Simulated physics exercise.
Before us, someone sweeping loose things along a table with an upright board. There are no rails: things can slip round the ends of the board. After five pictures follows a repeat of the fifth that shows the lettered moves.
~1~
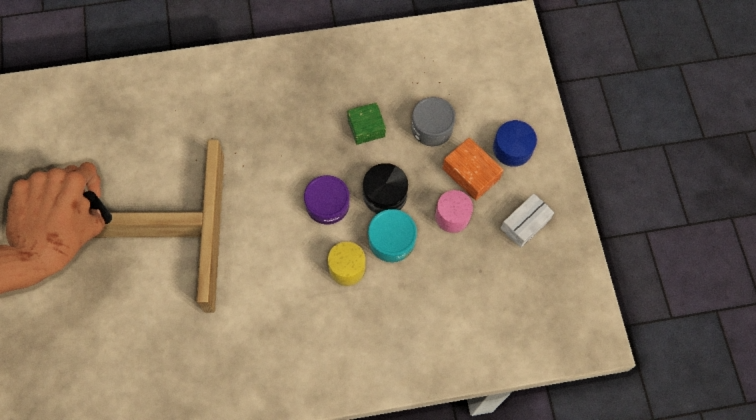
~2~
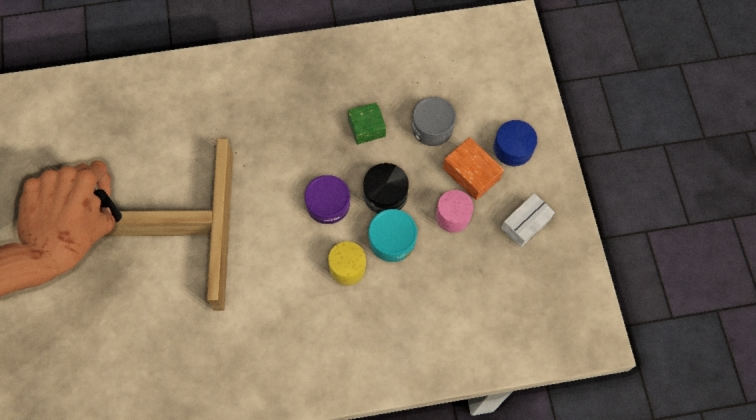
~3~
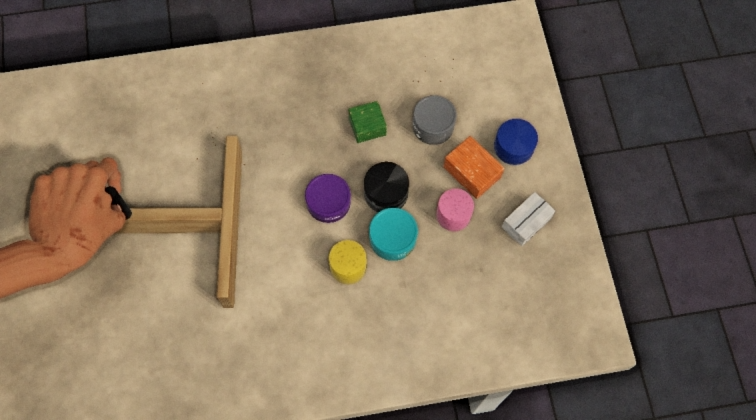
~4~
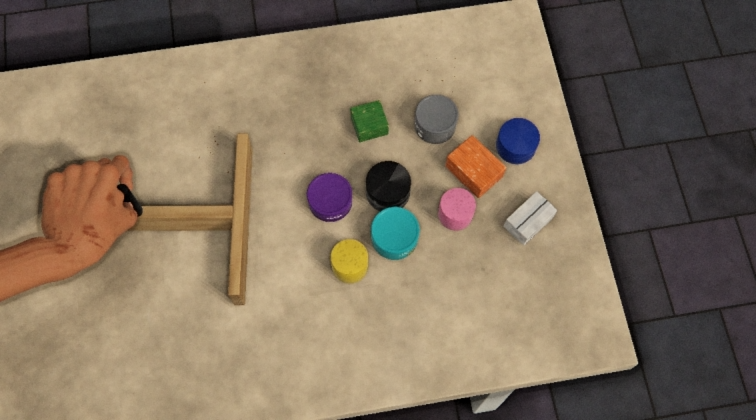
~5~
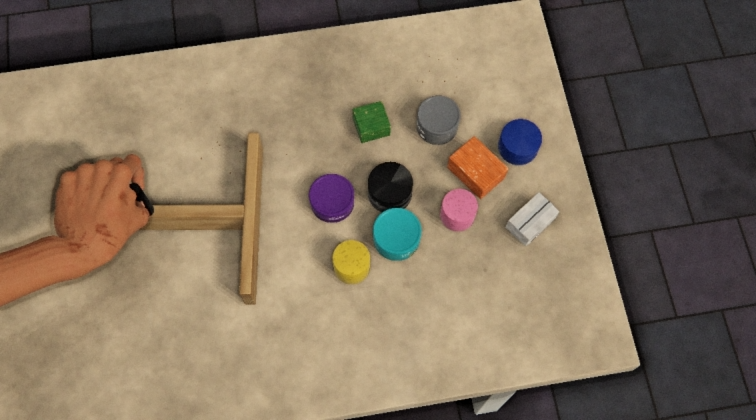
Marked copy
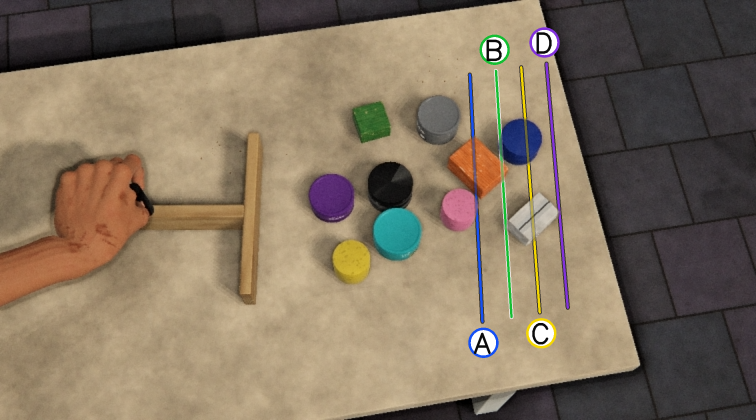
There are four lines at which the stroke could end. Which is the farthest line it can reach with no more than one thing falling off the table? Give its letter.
As far as mark B.
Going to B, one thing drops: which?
It is the blue tin.
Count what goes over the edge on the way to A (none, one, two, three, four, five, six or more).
The count is none.
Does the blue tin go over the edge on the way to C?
Yes.
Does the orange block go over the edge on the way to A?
No.
On the copy, A at (476, 191); B at (503, 187); C at (530, 183); D at (557, 179).
On B. First, board (342, 196); yellow pot (367, 262); black tin (414, 187).
Then, board (433, 182); blue tin (546, 129); orange block (512, 144).
Finally, board (504, 171); blue tin over the edge; white box (594, 224); one fallen.
By contrast, A is within the limit but short; C drops three; D drops five.
